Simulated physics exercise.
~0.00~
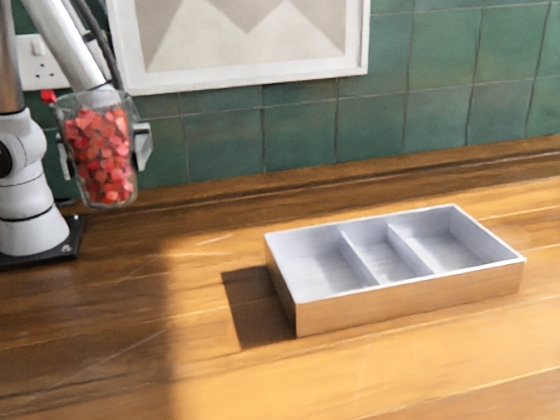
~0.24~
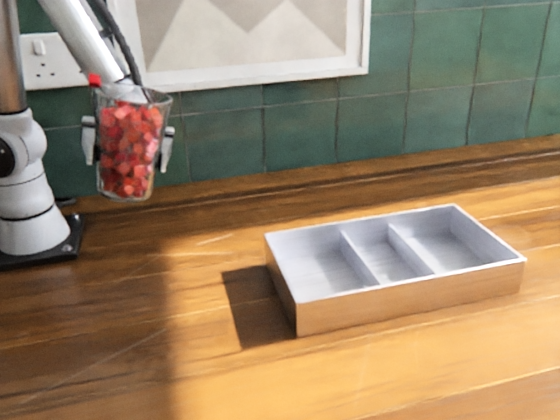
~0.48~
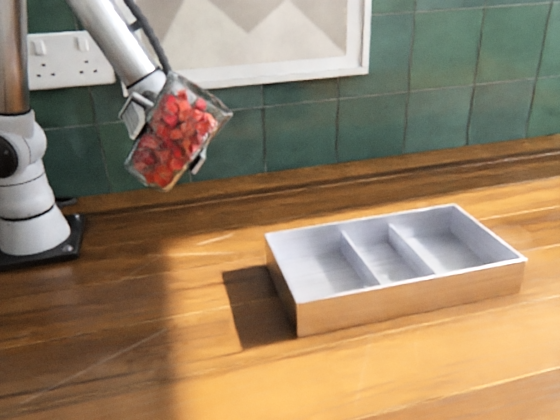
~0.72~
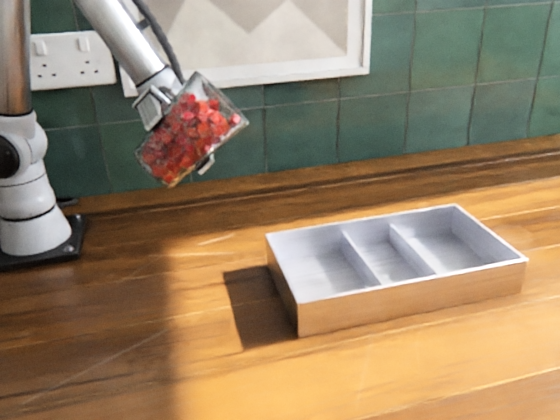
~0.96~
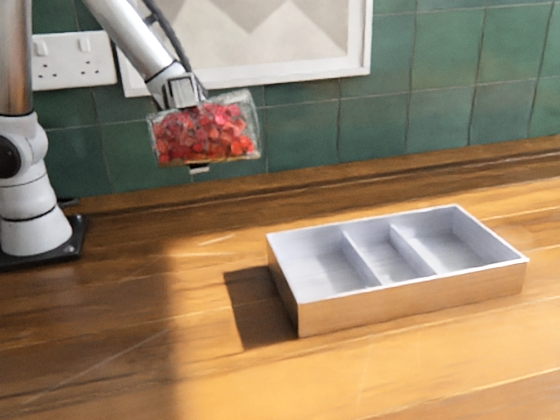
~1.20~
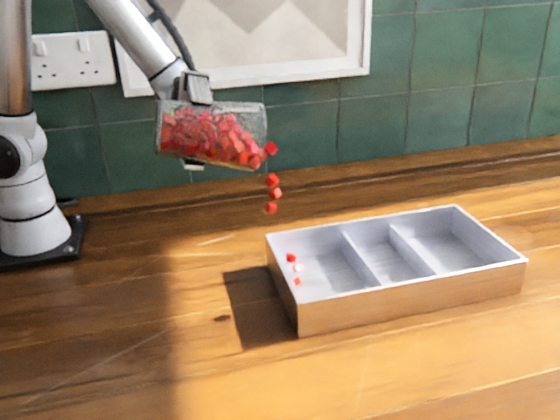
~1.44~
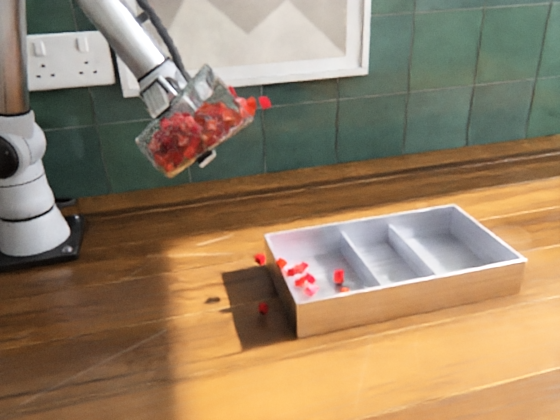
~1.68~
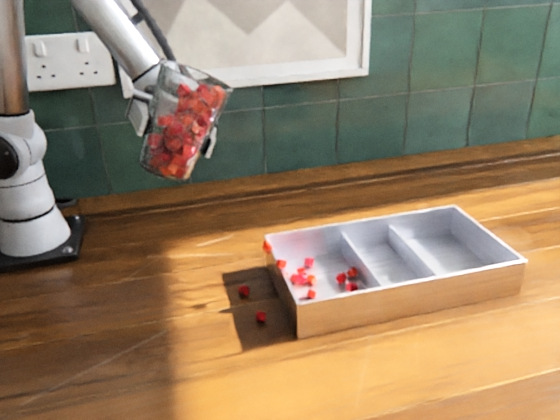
A robot arm carries a clear tumbler of red diced pieces to the right and tips it onto its side, spilling some into the left part of a divided tray and a few onto the wooden table, then tilts it back, still mostly full.
